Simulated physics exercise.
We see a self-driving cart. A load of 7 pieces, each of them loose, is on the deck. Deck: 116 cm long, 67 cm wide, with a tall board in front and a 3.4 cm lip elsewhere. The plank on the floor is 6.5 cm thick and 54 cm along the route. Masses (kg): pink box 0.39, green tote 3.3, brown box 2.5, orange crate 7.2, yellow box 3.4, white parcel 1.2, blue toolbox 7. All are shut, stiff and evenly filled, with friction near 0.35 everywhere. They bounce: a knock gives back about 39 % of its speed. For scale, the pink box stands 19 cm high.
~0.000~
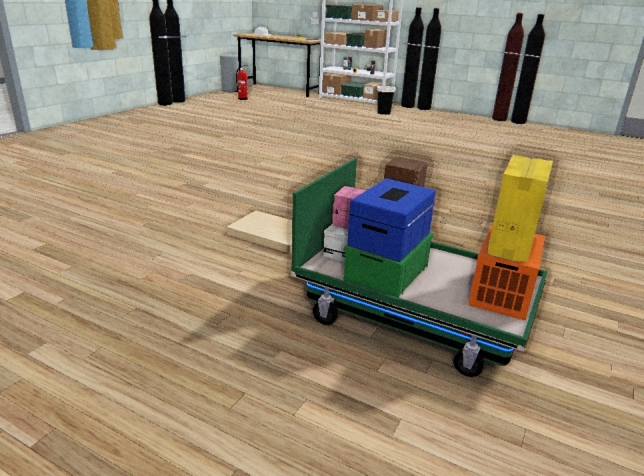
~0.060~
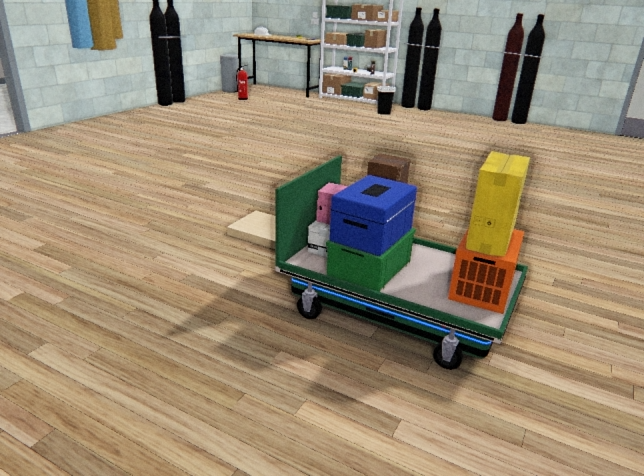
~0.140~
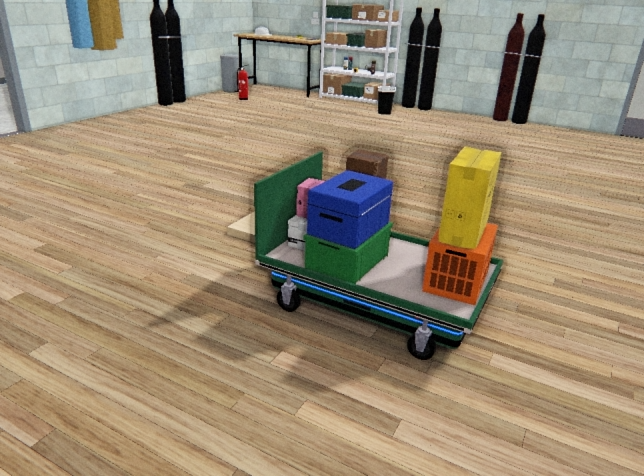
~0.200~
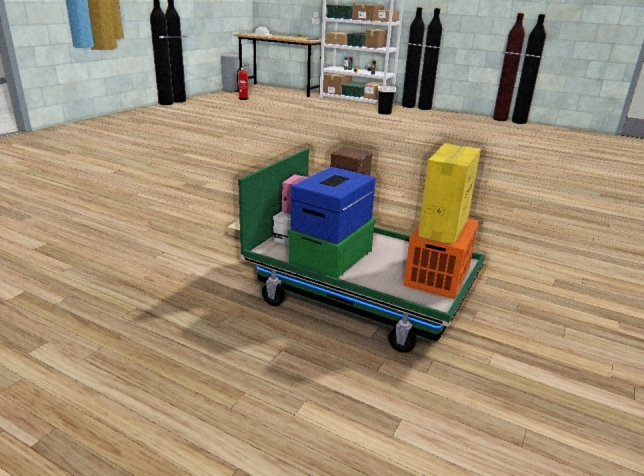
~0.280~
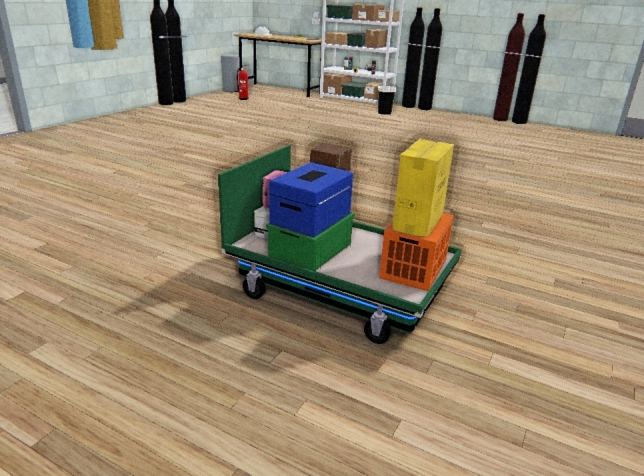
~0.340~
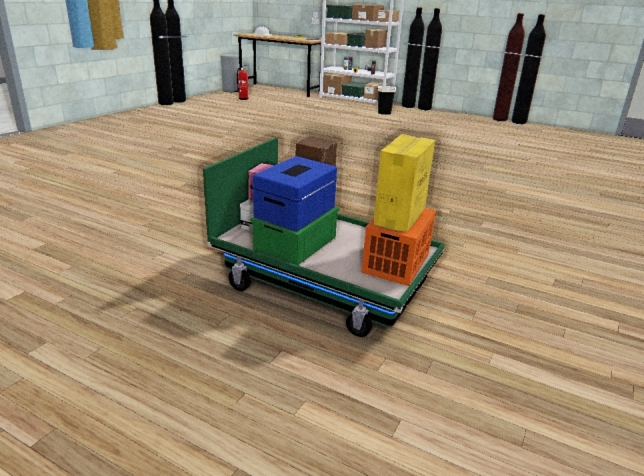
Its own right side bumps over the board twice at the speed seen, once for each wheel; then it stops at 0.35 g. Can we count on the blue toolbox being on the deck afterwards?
The blue toolbox ends off the deck.
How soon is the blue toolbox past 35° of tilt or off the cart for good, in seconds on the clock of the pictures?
Near 1.1 s.
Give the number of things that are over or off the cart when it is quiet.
That comes to 4.
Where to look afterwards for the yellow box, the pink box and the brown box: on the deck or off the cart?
The yellow box ends off the cart; the pink box finishes off the cart; the brown box is still on the deck.
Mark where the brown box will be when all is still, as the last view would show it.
Near (88, 138).
After 0.74 s, cart has run 126 cm; blue toolbox leaning 8° near (195, 180); pink box leaning 44°; brown box leaning 45°.
After 1.24 s, cart has run 211 cm; pink box and blue toolbox now off the cart; yellow box on its side; brown box leaning 46°.
After 1.74 s, cart has run 258 cm; yellow box now off the cart; brown box leaning 50°; orange crate leaning 4°.
At rest (2.9 s), off the cart, pink box, yellow box and blue toolbox; tipped over on the deck, brown box; not toppled but over 10 cm from the start, orange crate; the other 2 in place, give or take 10 cm.
